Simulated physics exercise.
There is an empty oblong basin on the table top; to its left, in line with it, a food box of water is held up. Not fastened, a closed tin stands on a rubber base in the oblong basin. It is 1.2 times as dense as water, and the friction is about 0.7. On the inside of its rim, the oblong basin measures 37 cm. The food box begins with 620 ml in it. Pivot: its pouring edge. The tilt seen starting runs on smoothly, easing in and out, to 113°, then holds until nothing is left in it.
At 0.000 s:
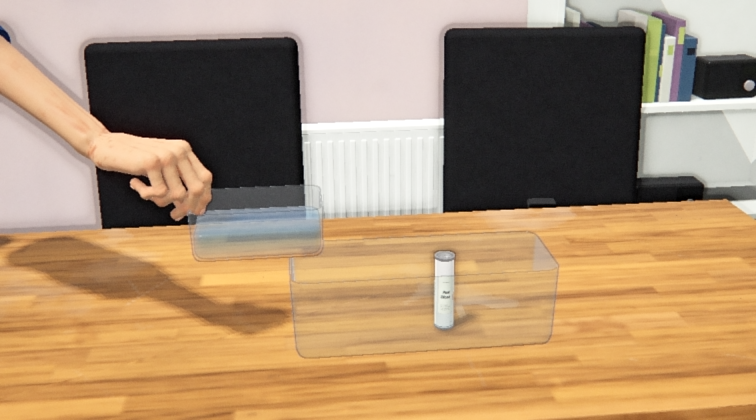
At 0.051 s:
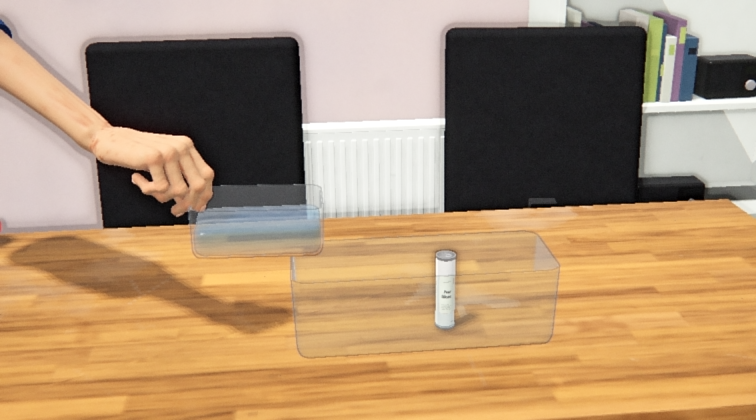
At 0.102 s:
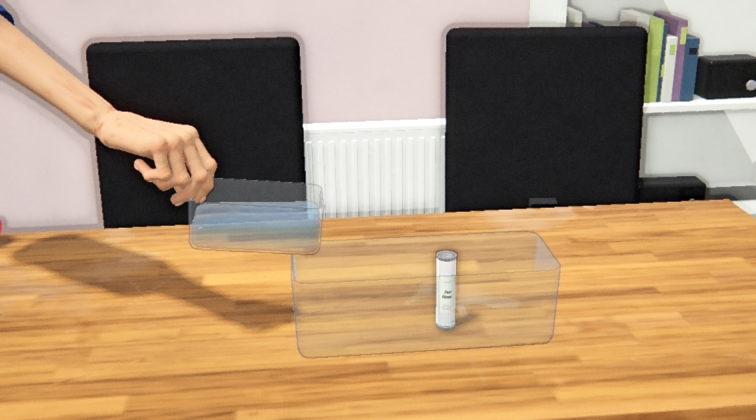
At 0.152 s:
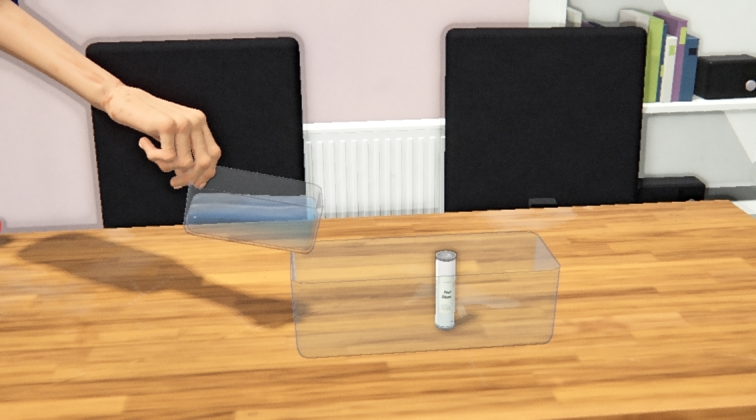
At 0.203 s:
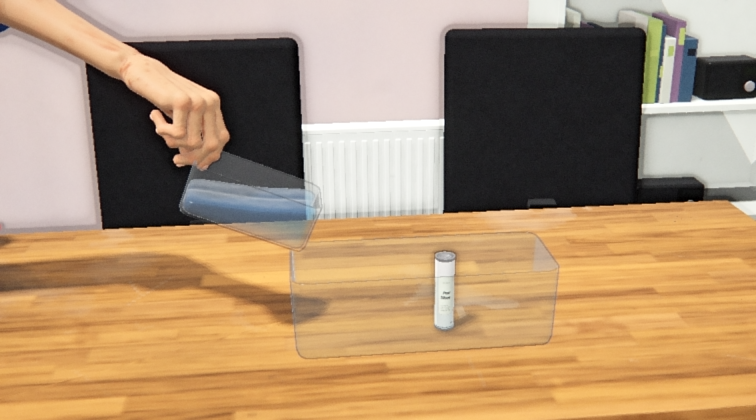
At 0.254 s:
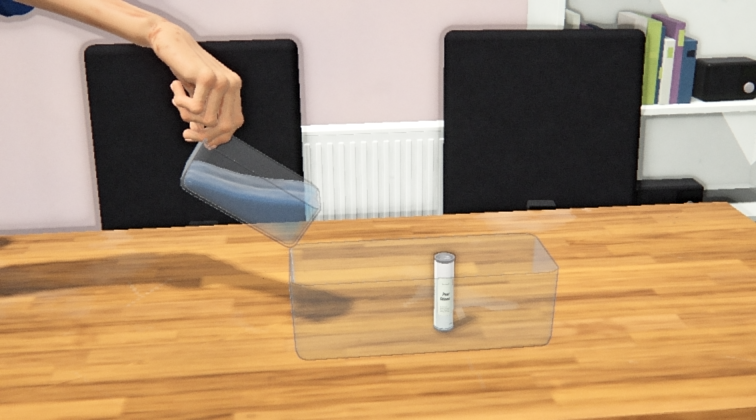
A bare arm reaches in from the upper left over a wooden table, seen from slightly above, with two black chairs, a pink wall, a white radiator and shelved books behind. Its hand is at a clear box of bluish water, left of a larger clear basin holding a small white cylinder. The hand rises, tilting the box steadily rightward, while the water shifts inside and the basin stays still.
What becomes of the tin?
Looks like it will overturn.
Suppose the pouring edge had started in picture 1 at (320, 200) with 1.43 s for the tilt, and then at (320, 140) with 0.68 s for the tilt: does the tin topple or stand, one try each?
First it stays on its base; then it tips over.
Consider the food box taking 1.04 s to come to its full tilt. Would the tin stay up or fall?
The tin stays on its base.
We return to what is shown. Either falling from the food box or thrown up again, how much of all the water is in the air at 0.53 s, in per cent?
Close to 64 in a hundred.
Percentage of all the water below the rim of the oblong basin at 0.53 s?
I'd estimate some 18 percent of the liquid.
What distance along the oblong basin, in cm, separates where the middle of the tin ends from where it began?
Shift of tin centre: Approx. 6.5 cm.
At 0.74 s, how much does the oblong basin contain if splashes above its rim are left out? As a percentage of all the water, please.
It works out near 94 per cent.
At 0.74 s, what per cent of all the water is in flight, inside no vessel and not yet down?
Around 5 percent of it is airborne.
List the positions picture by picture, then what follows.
In the first frame, it leans 0°; its right rim is at (321, 198); the water meets the walls at (196, 222) and (320, 216); the oblong basin's rim runs from (290, 264) to (547, 250); the tin's top is at (445, 259).
In the second frame, it leans 2°; its right rim is at (322, 198); the water meets the walls at (196, 220) and (320, 214).
In the third frame, it leans 6°; its right rim is at (322, 198); the water meets the walls at (194, 215) and (320, 210).
In the fourth frame, it leans 13°; its right rim is at (321, 198); the water meets the walls at (190, 204) and (318, 205).
In the fifth frame, it leans 23°; its right rim is at (320, 199); the water meets the walls at (187, 188) and (317, 199).
In the sixth frame, it leans 35°; its right rim is at (319, 200); the water meets the walls at (186, 170) and (316, 192).
After 0.53 s the tilt is 100° and 19 per cent is still to pour; the tin stands where it began.
After 0.74 s the tilt is 113° and 1 per cent is still to pour; the tin stands 1 cm from where it began.
After 0.95 s the tilt is 113° and 0 per cent is still to pour; the tin leans 12°.
After 1.18 s the tilt is 113° and 0 per cent is still to pour; the tin lies on its side.
In the end the tin lies on its side.
